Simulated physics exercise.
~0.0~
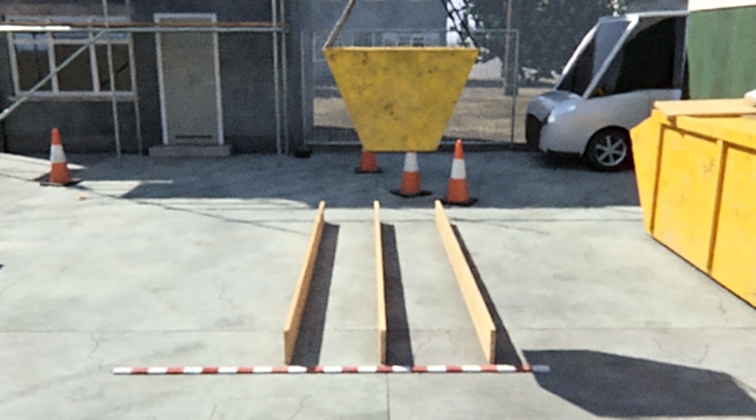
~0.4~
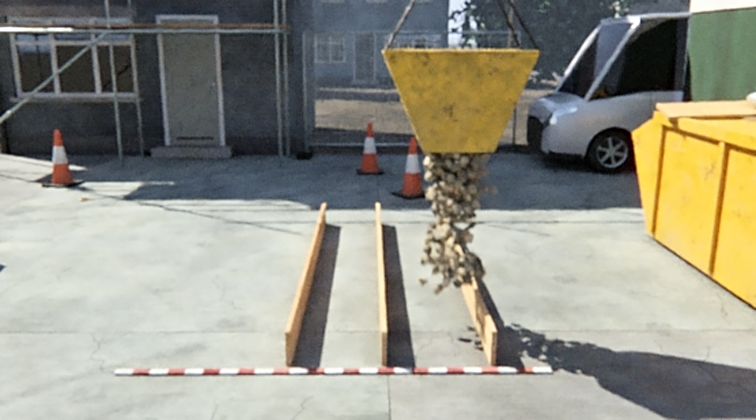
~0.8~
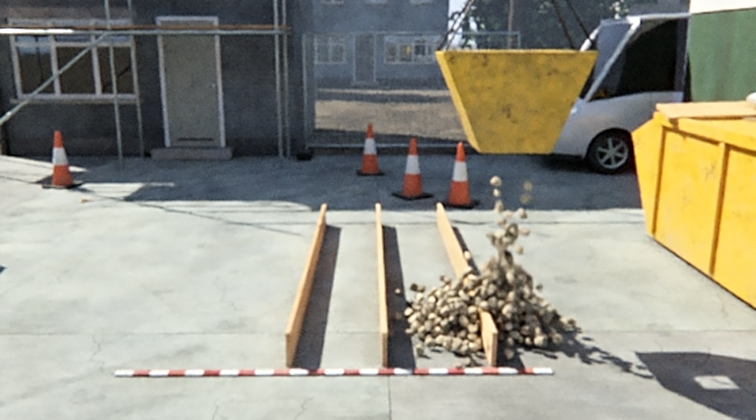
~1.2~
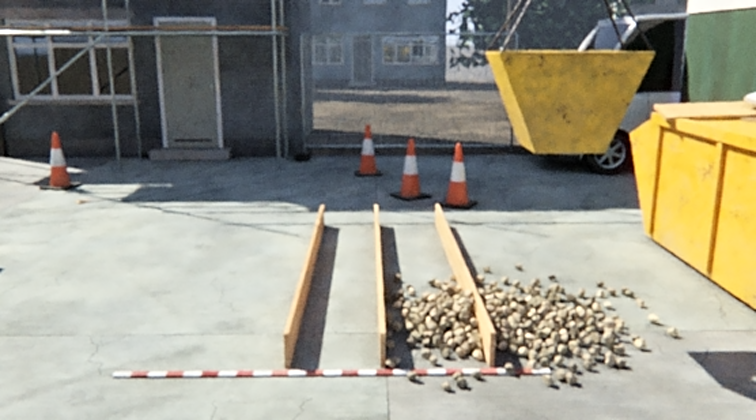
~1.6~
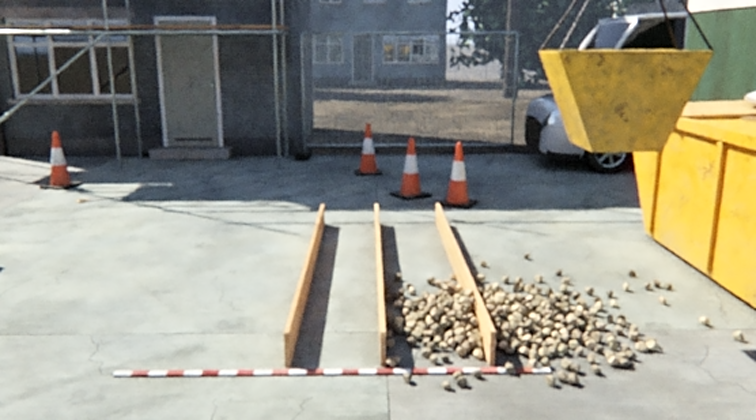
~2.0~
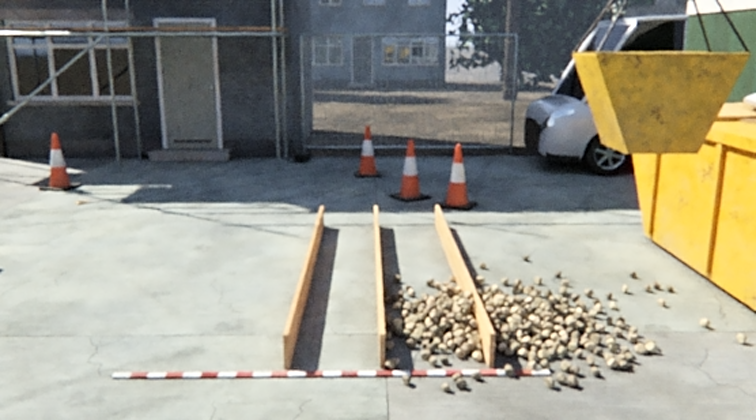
In a paved yard beside a house, a yellow skip hanging from cables moved right and dropped a stream of stones over the rightmost of three boards, leaving some in the right bay and more scattered beyond it as the empty skip carried on right.
